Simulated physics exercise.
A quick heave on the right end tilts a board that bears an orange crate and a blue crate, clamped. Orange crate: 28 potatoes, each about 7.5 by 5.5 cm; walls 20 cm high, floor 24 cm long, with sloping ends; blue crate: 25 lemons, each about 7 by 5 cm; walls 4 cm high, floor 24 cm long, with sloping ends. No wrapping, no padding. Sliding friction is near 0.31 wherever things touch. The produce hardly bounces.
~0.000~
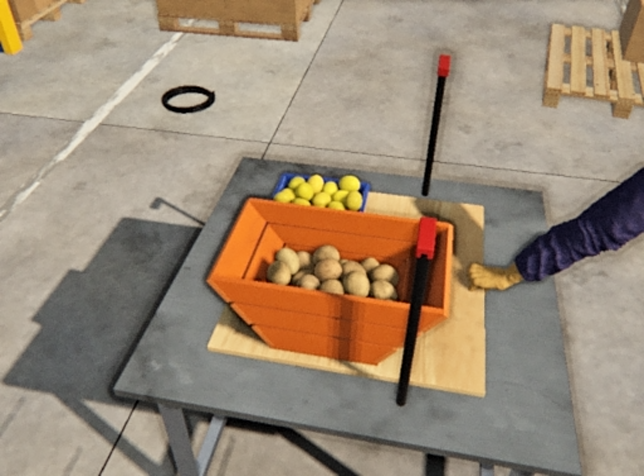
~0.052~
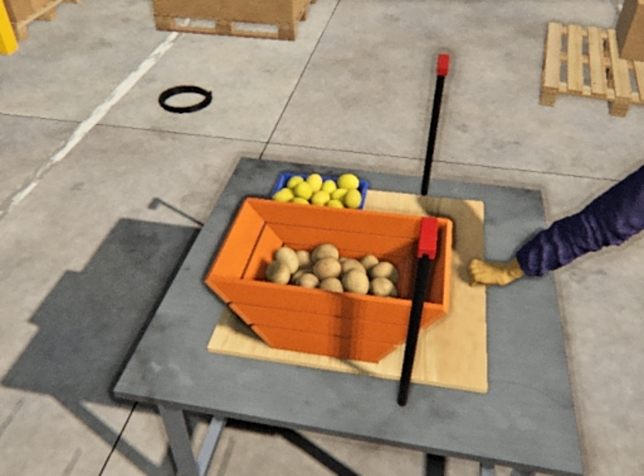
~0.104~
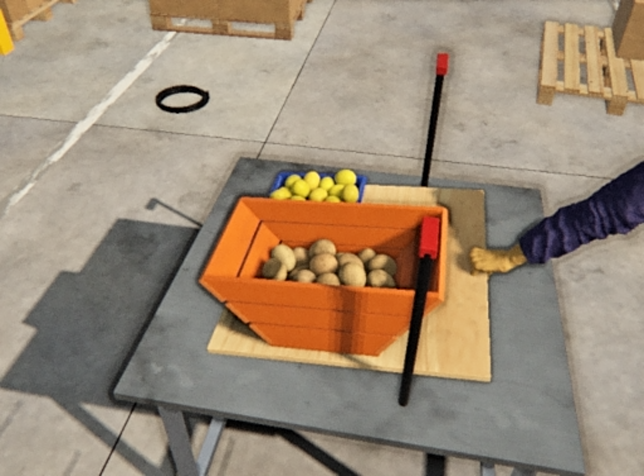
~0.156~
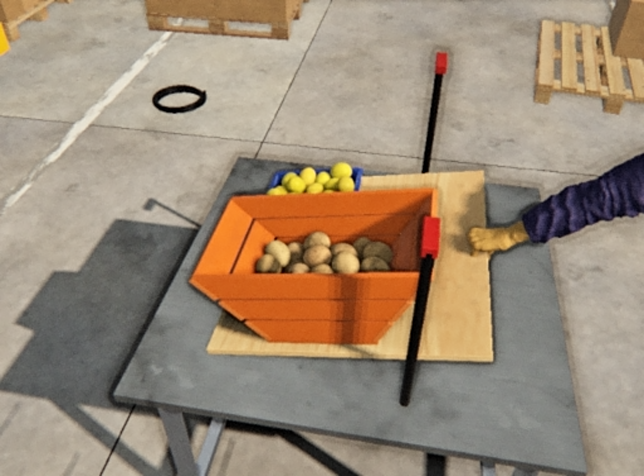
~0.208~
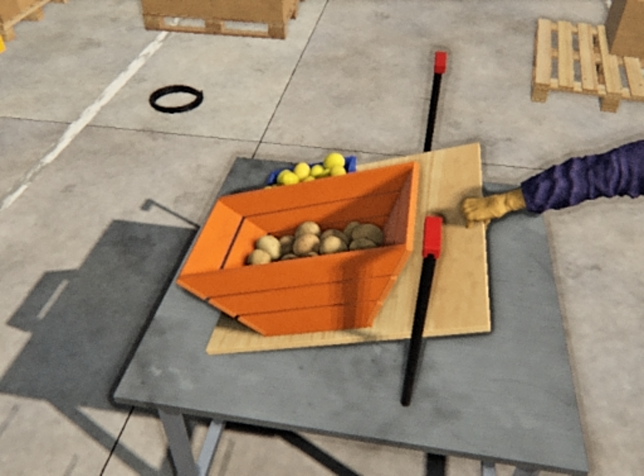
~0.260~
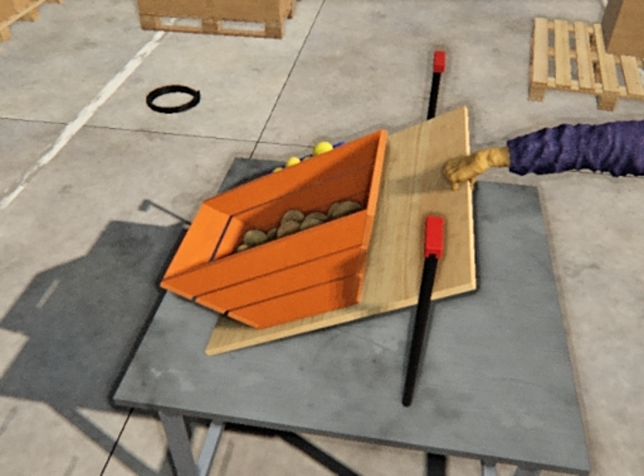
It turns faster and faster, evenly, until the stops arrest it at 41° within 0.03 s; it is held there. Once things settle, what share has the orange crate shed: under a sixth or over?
Out of the orange crate go more than a sixth of the potatoes.
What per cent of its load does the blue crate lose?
About: Blue crate 60 per cent.
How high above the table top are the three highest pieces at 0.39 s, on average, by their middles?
Roughly 40 cm.
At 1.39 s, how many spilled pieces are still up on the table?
About 5.
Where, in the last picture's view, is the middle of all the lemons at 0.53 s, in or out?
Around (258, 193).
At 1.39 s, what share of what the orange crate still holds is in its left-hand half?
Some 100 per cent.
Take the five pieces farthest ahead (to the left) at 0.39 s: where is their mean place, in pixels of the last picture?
Around (229, 224).
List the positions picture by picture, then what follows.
In the first picture (each is followed by its nearest rim corner in this view), orange crate, (444, 312); blue crate (its farthest corner), (285, 175); 0° from level; none out.
The second picture shows orange crate, (443, 308); blue crate, (284, 174); 1° from level.
The third picture shows orange crate, (439, 295); blue crate, (281, 174); 5° from level.
The fourth picture shows orange crate, (428, 275); blue crate, (278, 173); 11° from level.
The fifth picture shows orange crate, (406, 246); blue crate, (273, 172); 19° from level.
The sixth picture shows orange crate, (367, 211); blue crate, (268, 172); 30° from level; none out.
After 0.29 s, the lift is arrested.
After 0.39 s, tilt 41°; orange crate 28 in, 0 out and blue crate 25 in, 0 out.
After 0.53 s, tilt 41°; orange crate 28 in, 0 out and blue crate 19 in, 6 out.
After 0.79 s, tilt 41°; orange crate 17 in, 11 out and blue crate 11 in, 14 out.
Outcome (at 1.39 s), orange crate 17 in, 11 out and blue crate 10 in, 15 out. Asked share, 11 of 28, 39 per cent.
